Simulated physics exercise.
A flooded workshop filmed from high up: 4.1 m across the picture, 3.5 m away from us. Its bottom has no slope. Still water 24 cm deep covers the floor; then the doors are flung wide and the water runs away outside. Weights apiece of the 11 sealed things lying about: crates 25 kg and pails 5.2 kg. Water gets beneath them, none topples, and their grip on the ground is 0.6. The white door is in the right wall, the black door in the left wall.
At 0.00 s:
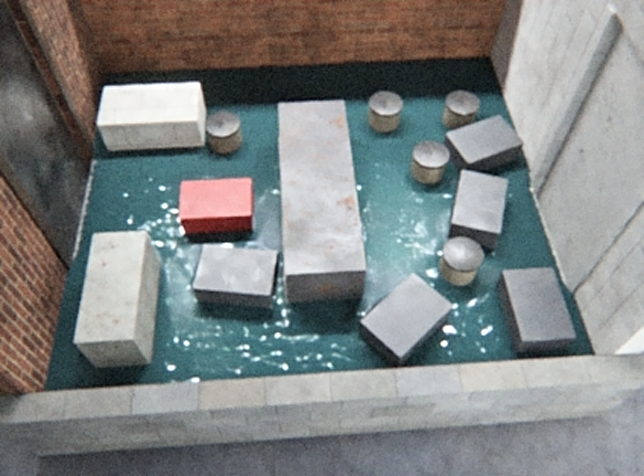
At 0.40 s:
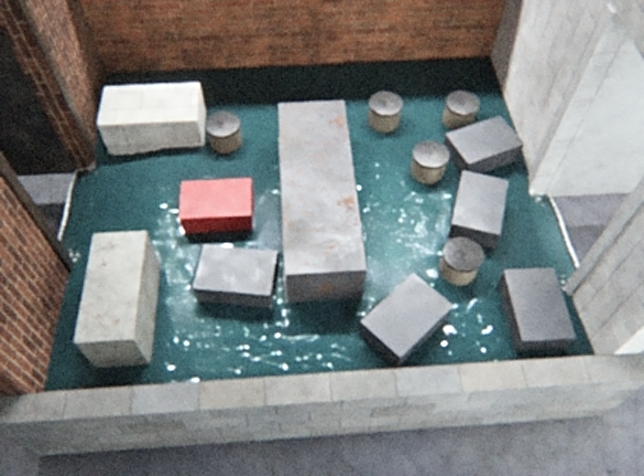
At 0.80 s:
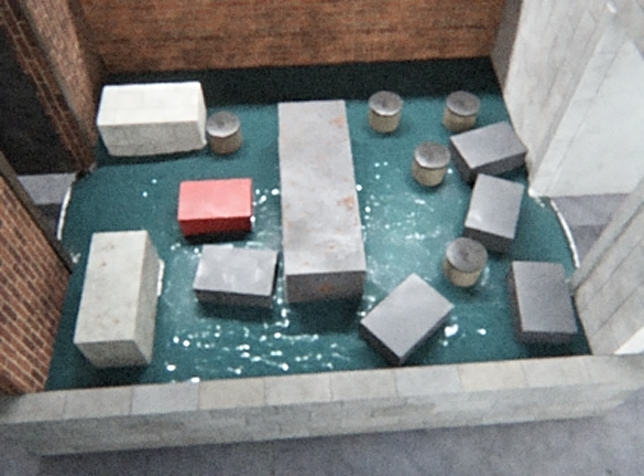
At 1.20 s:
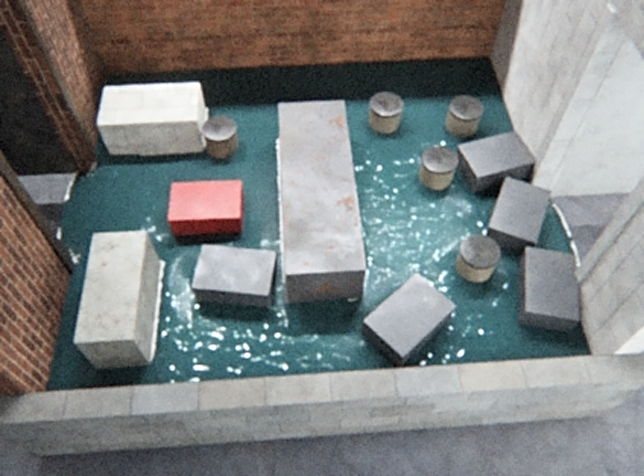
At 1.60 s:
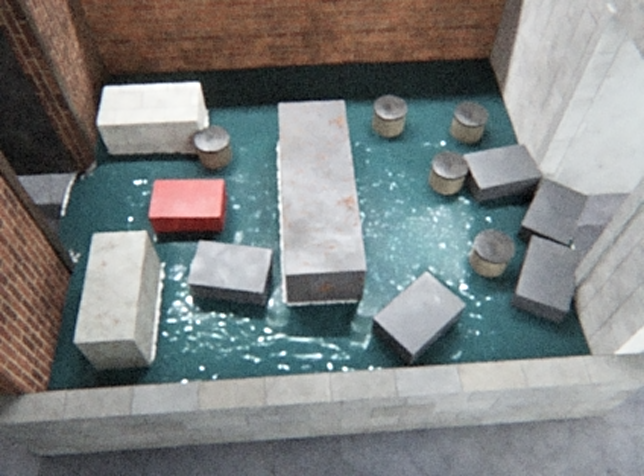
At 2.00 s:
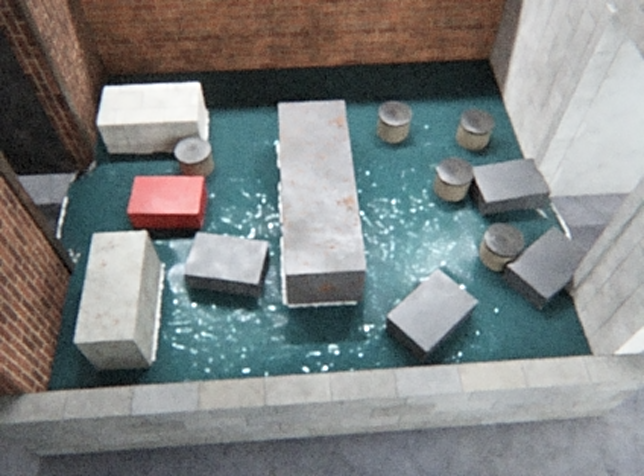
Crates and round pails float in teal water in a brick-and-pale-walled workshop, seen from high up by a still camera. A red crate sits left of a long grey block, with pale crates farther left and grey crates and pails mostly right. Openings appear in both side walls, then the red crate drifts left while several grey crates and pails slide right, one grey crate leaving through the right opening.
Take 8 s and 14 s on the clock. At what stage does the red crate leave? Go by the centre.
It leaves before the first time.
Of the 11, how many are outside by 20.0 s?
By then 9.
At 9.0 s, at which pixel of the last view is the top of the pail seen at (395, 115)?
At about (459, 183).
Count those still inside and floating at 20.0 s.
At that moment 0.
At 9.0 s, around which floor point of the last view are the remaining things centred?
Around (343, 240).
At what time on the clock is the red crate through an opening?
Near 3.5 s.
After 4.0 s the red crate has gone out (at 3.4 s); 5 of 11 are out; 6 afloat.
After 9.0 s the red crate has gone out (at 3.4 s); 8 of 11 are out; 1 afloat.
After 16.0 s the red crate has gone out (at 3.4 s); 9 of 11 are out; 0 afloat.
After 20.0 s the red crate has gone out (at 3.4 s); 9 of 11 are out; 0 afloat.
